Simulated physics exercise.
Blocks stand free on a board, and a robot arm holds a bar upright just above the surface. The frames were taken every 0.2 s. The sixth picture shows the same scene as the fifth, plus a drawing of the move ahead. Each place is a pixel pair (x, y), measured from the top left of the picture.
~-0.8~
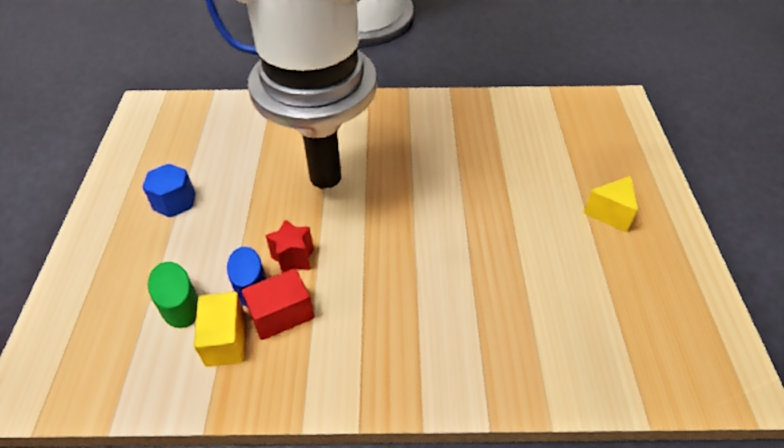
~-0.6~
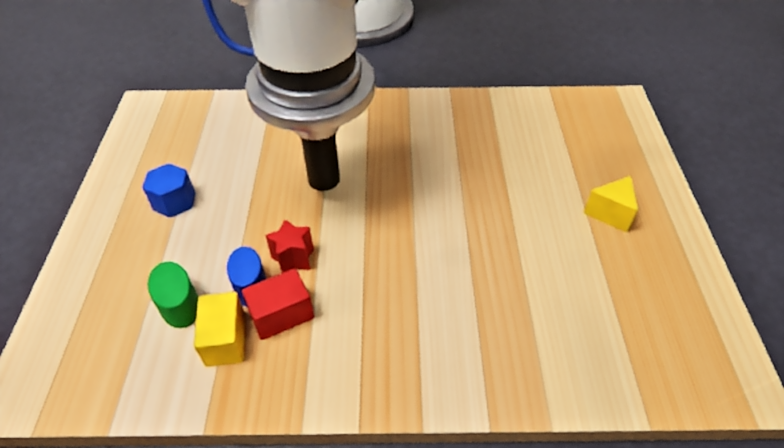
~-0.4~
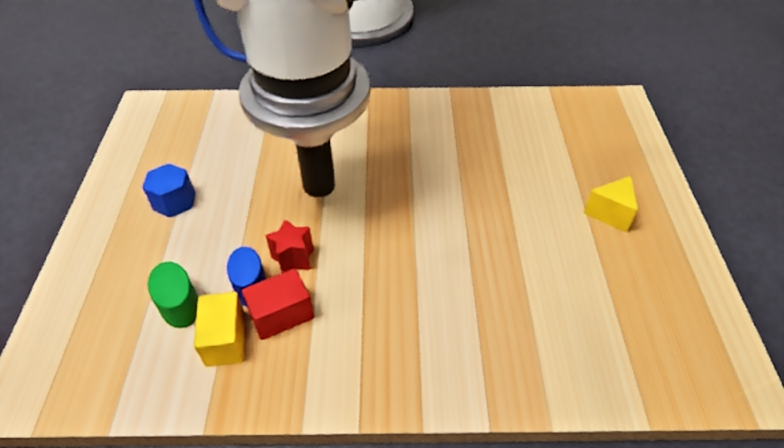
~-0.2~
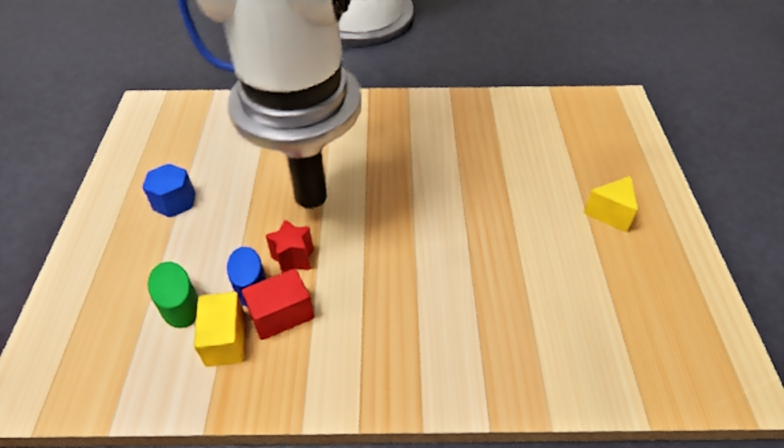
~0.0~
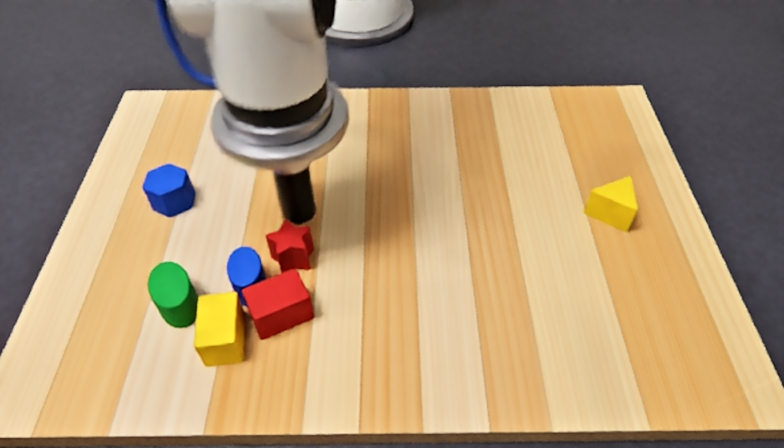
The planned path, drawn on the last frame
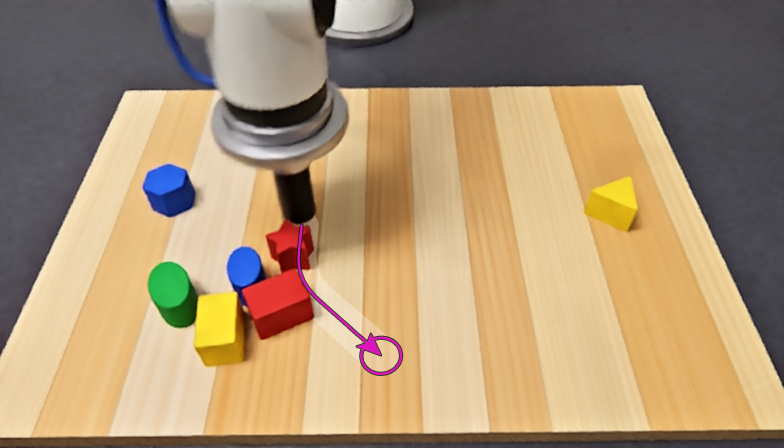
Robot arm holding a dark upright bar moving slowly down and left toward a red star-shaped block, the colored blocks staying still.
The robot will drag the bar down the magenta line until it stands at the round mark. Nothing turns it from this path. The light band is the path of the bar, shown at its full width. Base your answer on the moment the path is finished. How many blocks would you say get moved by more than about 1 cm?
Answer: 2.
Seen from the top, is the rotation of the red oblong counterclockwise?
I expect not.
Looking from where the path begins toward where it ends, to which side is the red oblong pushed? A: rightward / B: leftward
A.
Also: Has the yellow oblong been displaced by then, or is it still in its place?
By then it is still where it was.
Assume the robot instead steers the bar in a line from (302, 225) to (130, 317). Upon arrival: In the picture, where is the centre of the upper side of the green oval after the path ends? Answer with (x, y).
Pixel (126, 326).
The drawn path runs from (302, 225) through (300, 272) and (335, 314) to (381, 355).
The first path, step by step. One third of the way, bar at (298, 260); blue oval at (238, 270); red oblong at (270, 317); red star-shaped block at (280, 278).
Two thirds of the way, bar at (334, 303); blue oval at (238, 270); red oblong at (264, 345), turned 40° clockwise; red star-shaped block at (299, 311), turned 35° clockwise.
At the end, bar at (381, 344); yellow oblong not moved; blue oval at (238, 270); red oblong at (264, 346), turned 40° clockwise; red star-shaped block at (304, 313), turned 50° clockwise.
